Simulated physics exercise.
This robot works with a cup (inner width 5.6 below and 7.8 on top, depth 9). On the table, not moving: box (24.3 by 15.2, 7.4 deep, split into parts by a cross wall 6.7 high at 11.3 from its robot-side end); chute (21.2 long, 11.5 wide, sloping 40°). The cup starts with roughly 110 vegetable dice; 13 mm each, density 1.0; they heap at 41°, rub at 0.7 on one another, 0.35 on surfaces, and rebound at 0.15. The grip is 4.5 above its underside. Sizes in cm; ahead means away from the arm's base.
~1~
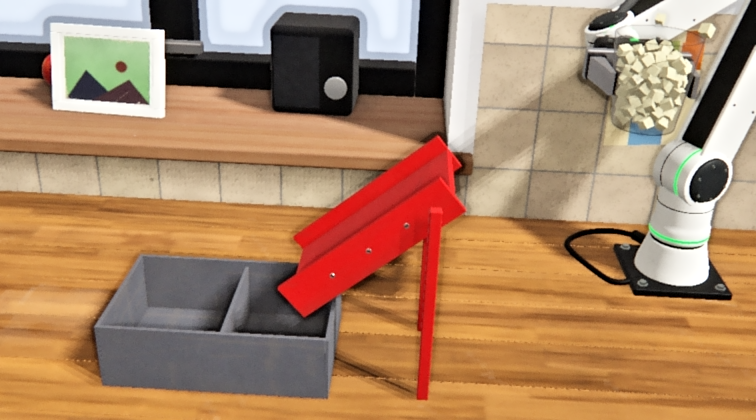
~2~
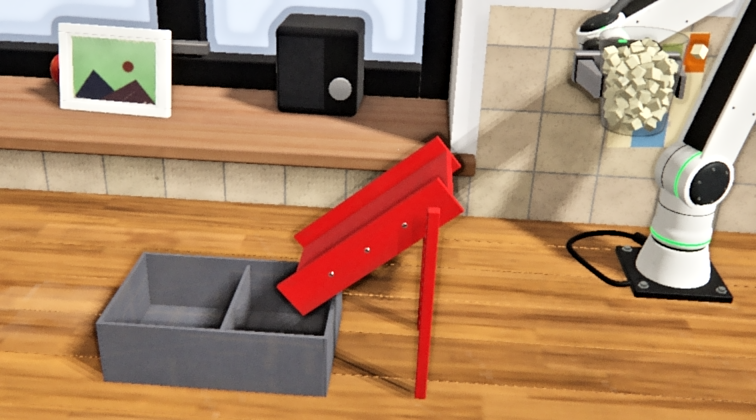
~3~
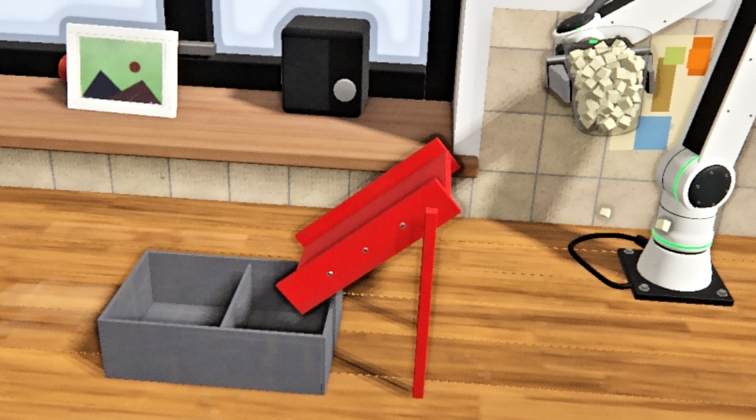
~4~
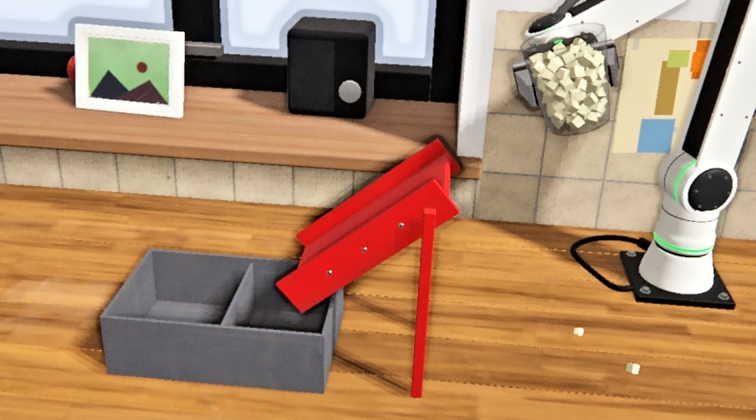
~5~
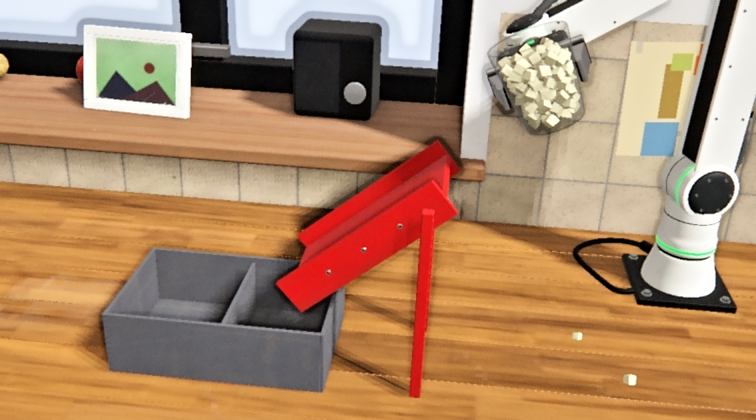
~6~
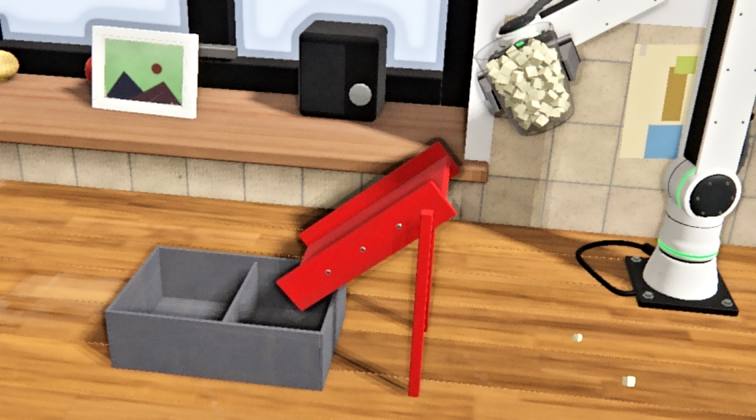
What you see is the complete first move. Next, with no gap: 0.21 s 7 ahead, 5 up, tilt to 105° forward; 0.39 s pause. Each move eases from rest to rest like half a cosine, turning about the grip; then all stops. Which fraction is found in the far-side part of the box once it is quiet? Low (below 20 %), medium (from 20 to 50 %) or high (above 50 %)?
Share in the far-side part of the box: Low (below 20 %).
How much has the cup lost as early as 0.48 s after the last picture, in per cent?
Some 90 per cent.
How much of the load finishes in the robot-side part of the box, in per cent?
Some 95 per cent.
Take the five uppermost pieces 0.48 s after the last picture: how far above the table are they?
Some 36 cm.
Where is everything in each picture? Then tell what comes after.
The first picture shows cup middle at (651, 83), level; upper third of the load around (654, 61), from x 625 to 705, top at y 20; 112 in the cup.
The second picture shows cup middle at (638, 84), tilted 3° forward; upper third of the load around (639, 63), from x 610 to 700, top at y 45; 110 in the cup, 2 on the chute or in flight.
The third picture shows cup middle at (607, 84), tilted 10° forward; upper third of the load around (609, 64), from x 575 to 665, top at y 45; 110 in the cup, 2 on the chute or in flight.
The fourth picture shows cup middle at (571, 83), tilted 18° forward; upper third of the load around (574, 63), from x 535 to 635, top at y 45; 110 in the cup, 2 on the table or floor.
The fifth picture shows cup middle at (542, 82), tilted 25° forward; upper third of the load around (543, 62), from x 505 to 630, top at y 45; 110 in the cup, 2 on the table or floor.
The sixth picture shows cup middle at (530, 83), tilted 28° forward; upper third of the load around (530, 63), from x 495 to 630, top at y 45; 110 in the cup, 2 on the table or floor.
Then, 0.24 s later, tilted 105° forward, highest piece 43 above the table; 104 in the cup, 2 on the table or floor, 6 on the chute or in flight.
Then, 0.48 s later, tilted 105° forward, highest piece 37 above the table; 41 in the robot-side part, 9 in the cup, 2 in the far-side part, 2 on the table or floor, 58 on the chute or in flight.
Then, 0.80 s later, tilted 105° forward, highest piece 10 above the table; 105 in the robot-side part, 5 in the far-side part, 2 on the table or floor.
Then, 1.85 s later, tilted 105° forward, highest piece 5 above the table; 105 in the robot-side part, 5 in the far-side part, 2 on the table or floor.
At rest, 105 in the robot-side part, 5 in the far-side part, 2 on the table or floor. That is 4 % in the far-side part of the box.
